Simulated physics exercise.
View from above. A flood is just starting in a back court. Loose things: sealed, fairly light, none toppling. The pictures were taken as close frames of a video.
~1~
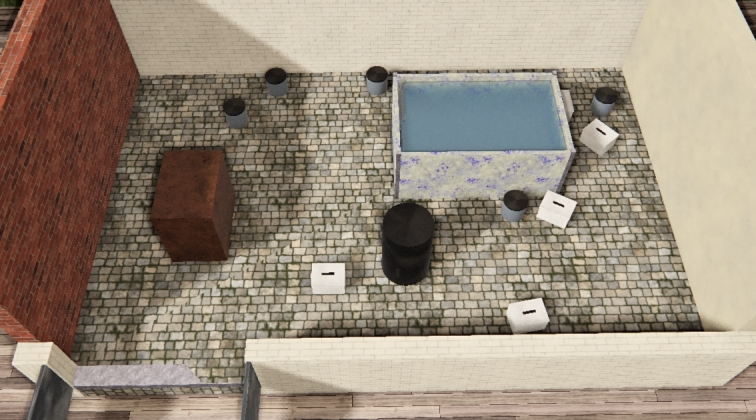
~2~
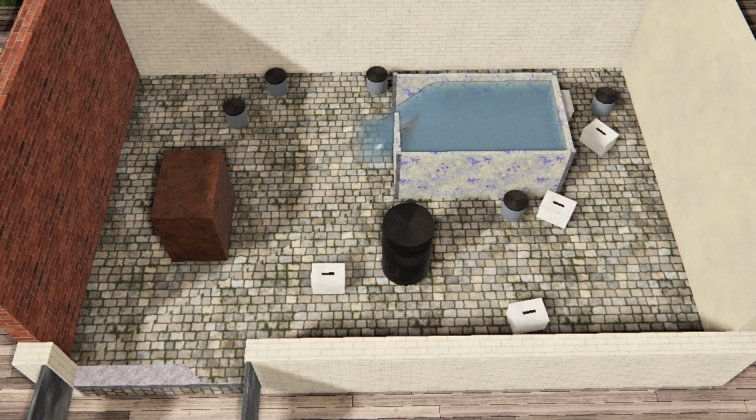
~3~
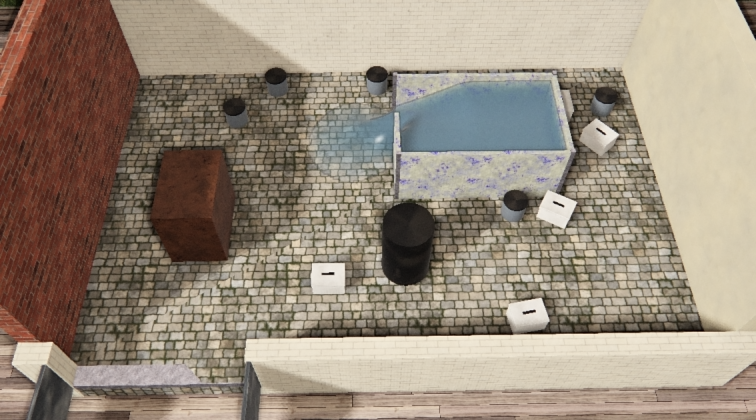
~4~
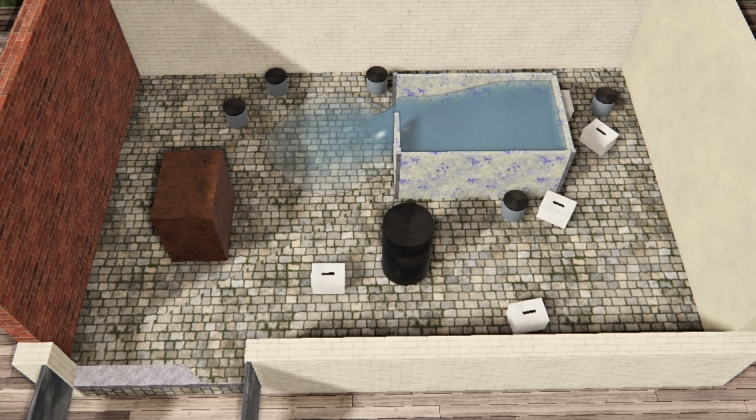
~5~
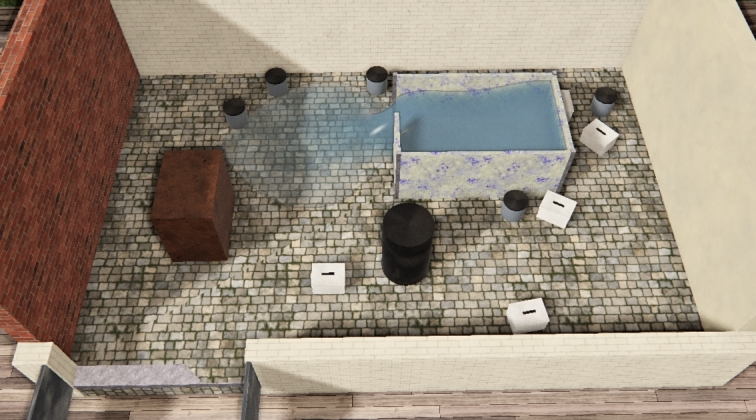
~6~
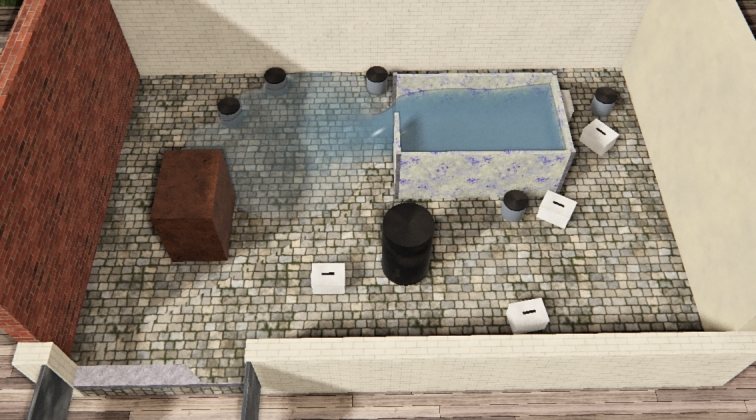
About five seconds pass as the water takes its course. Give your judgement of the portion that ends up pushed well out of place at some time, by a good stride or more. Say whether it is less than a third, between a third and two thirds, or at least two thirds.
The things swept well aside make up a smaller part than a third.
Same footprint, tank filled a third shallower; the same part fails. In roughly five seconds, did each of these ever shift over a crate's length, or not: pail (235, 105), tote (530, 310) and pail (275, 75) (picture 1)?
First: Goes past it; second: Falls short; third: Goes past it.
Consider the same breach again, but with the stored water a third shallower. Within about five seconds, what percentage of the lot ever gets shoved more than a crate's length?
Roughly 20 in a hundred.
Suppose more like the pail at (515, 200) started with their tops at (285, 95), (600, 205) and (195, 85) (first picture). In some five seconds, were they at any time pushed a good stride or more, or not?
In sequence: Knocked well away; hardly budges; knocked well away.
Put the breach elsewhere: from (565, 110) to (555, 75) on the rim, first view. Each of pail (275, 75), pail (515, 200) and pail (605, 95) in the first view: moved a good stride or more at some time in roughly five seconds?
Same order as named: Sent that far; not sent that far; sent that far.
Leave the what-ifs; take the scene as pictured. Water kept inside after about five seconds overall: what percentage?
I'd estimate some 84 percent of the water stays.
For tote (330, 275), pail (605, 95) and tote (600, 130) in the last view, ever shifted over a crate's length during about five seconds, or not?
In that order: No, under that, less than that.
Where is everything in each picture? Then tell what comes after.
In the first picture, a pail at (234, 106) rests on the ground; a pail at (276, 75) rests on the ground; 0 of 10 have shifted.
In the second picture, a pail at (234, 106) rests on the ground; a pail at (276, 75), on the bottom; 0 of 10 have shifted.
In the third picture, a pail at (234, 106) rests on the ground; a pail at (276, 75) rests on the ground; 0 of 10 have shifted.
In the fourth picture, a pail at (234, 106) rests on the ground; a pail at (276, 75) rests on the ground; 0 of 10 have shifted.
In the fifth picture, a pail at (234, 106) rests on the ground; a pail at (276, 75) rests on the ground; 0 of 10 have shifted.
In the sixth picture, a pail at (229, 105) rests on the ground, close to its start; a pail at (275, 75) rests on the ground; 1 of 10 have shifted.
A moment on, 2 of 10 are well off their spots; 1 afloat.
Next, 2 of 10 are well off their spots; 2 afloat.
Later, 2 of 10 are well off their spots; 2 afloat.
In the end, 2 of 10 are well off their spots, and 2 have been at some point; 2 afloat.
